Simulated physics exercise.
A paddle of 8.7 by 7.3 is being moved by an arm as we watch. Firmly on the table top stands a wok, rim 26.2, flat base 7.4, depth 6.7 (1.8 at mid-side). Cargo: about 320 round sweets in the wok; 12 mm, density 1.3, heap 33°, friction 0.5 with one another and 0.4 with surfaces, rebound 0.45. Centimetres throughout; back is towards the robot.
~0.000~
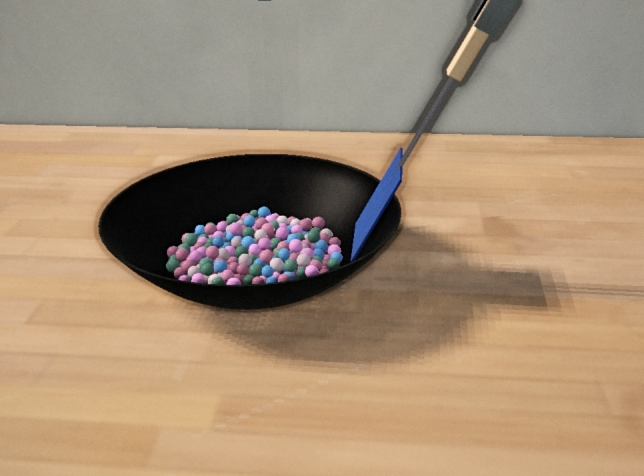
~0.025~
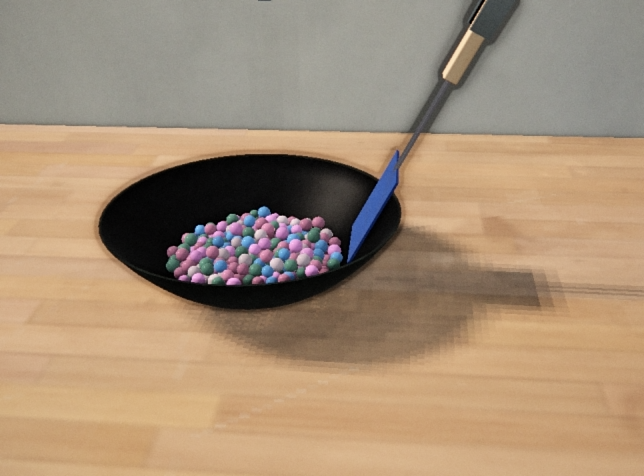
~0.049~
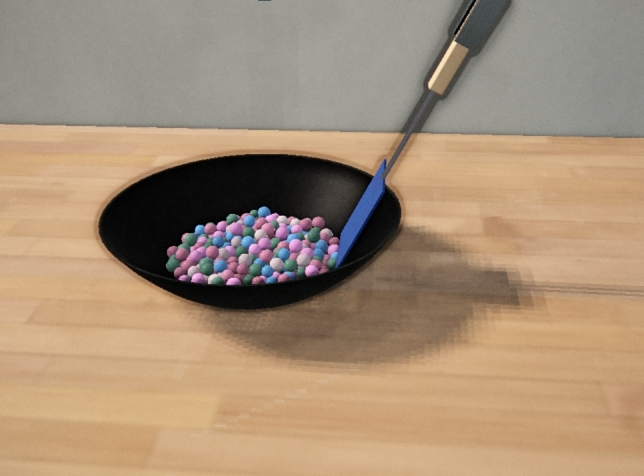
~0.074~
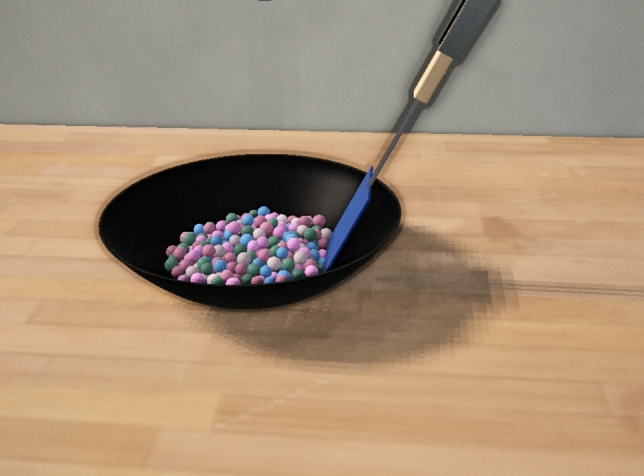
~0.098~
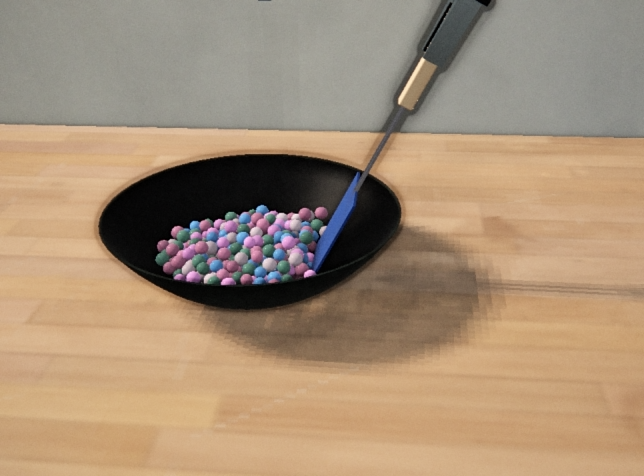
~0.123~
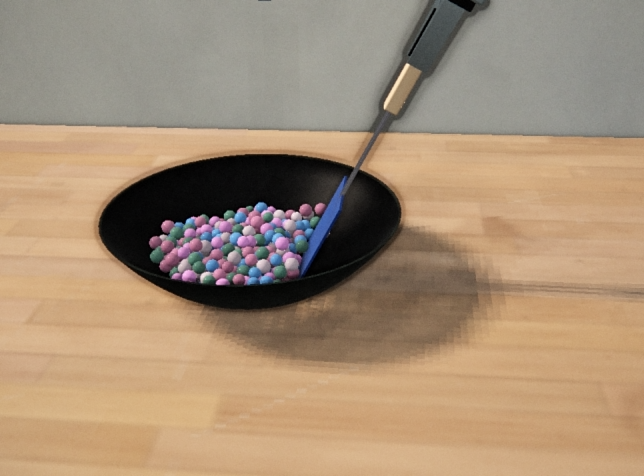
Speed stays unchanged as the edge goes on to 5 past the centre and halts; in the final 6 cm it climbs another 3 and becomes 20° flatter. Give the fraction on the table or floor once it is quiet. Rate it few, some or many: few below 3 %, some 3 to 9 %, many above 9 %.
Few, below 3 %.
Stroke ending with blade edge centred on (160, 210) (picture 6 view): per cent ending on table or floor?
About 15 per cent.
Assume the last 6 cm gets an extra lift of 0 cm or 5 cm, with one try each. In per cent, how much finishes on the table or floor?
Result, in order: Approx. 0 % and 0 %.
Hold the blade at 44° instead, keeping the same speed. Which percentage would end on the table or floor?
My guess is close to 0 per cent.
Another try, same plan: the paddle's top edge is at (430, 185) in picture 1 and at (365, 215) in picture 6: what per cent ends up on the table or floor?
Near 0 in a hundred.
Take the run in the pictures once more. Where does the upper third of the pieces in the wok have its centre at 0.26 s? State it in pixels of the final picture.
Roughly pixel (181, 227).
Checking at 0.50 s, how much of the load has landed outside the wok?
0 per cent.
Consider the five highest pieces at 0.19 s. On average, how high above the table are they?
Roughly 5 centimetres.
By 0.19 s, sloping 62°, highest piece 5 above the table; 322 in the wok.
By 0.26 s, sloping 52°, highest piece 6 above the table; 322 in the wok.
By 0.50 s, sloping 43°, highest piece 6 above the table; 320 in the wok, 1 on the table or floor, 1 on the blade or in flight.
By 1.55 s, sloping 43°, highest piece 6 above the table; 320 in the wok, 2 on the table or floor.
Final count, 320 in the wok, 2 on the table or floor. That is 1 % on the table or floor.
